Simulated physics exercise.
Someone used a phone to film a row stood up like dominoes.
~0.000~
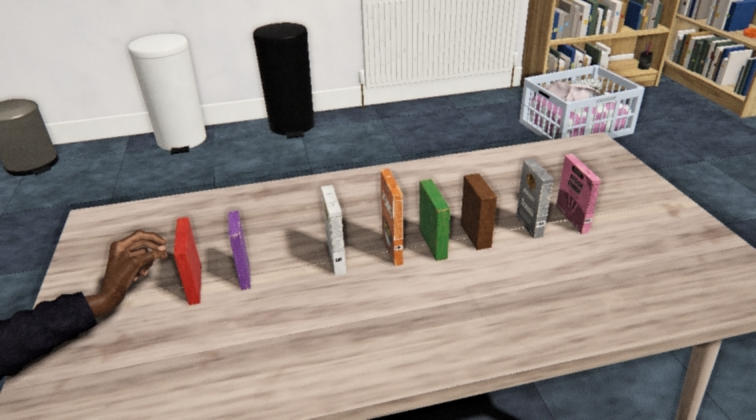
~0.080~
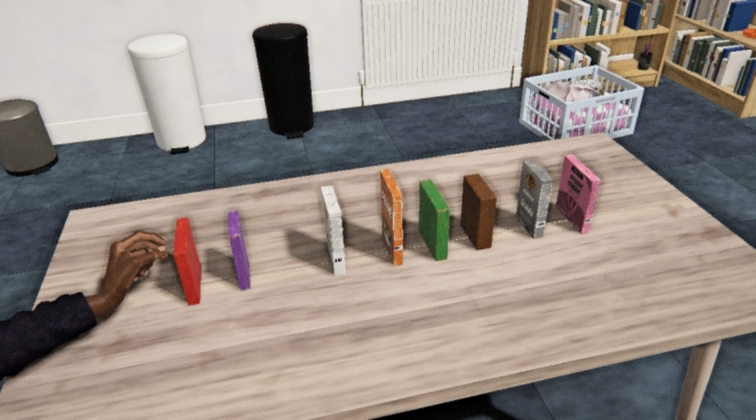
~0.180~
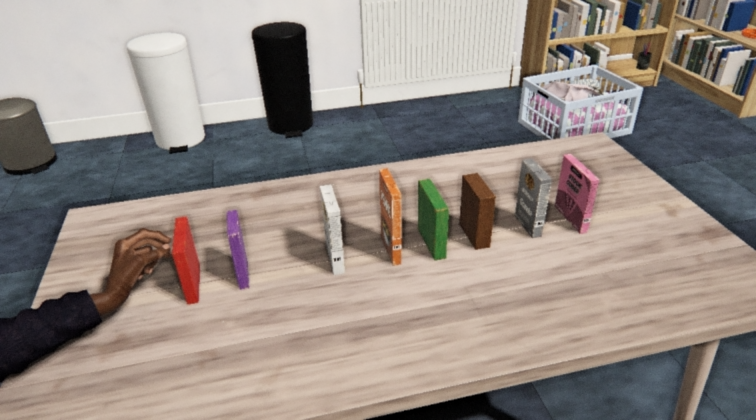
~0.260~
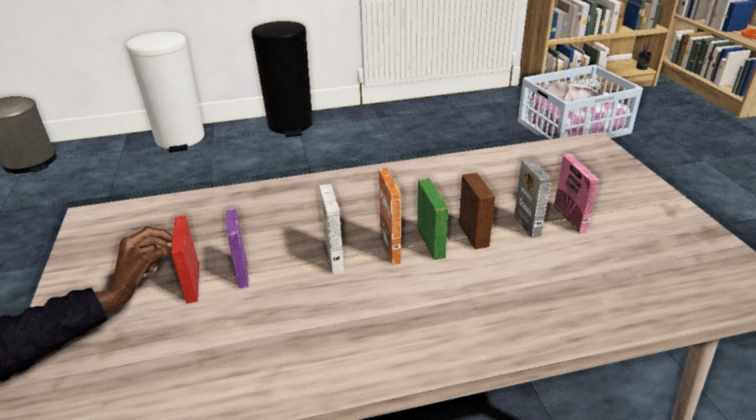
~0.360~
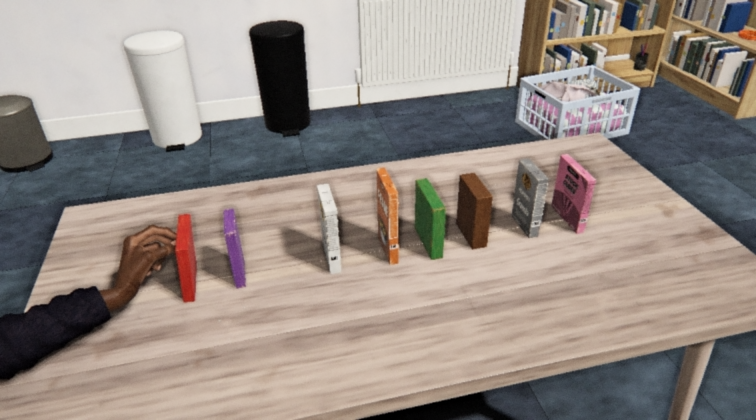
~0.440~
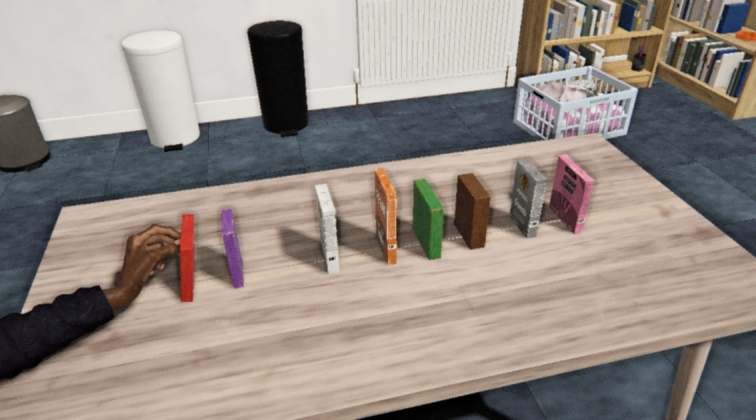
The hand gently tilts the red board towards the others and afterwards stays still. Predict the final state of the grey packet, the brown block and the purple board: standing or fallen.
Outcome: The grey packet will stay erect, the brown block will stay erect, the purple board will not stay erect.
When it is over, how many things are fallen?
The count is 2.
After 0.74 s, red board 52° over; purple board turned 18° from how it was put near (244, 247).
After 0.94 s, red board 79° over; purple board on its side near (281, 262).
In the end (1.5 s), toppled on the table, purple board; the other 5 unmoved. At the end, from the last picture's camera, grey packet near (527, 199), brown block near (471, 211).
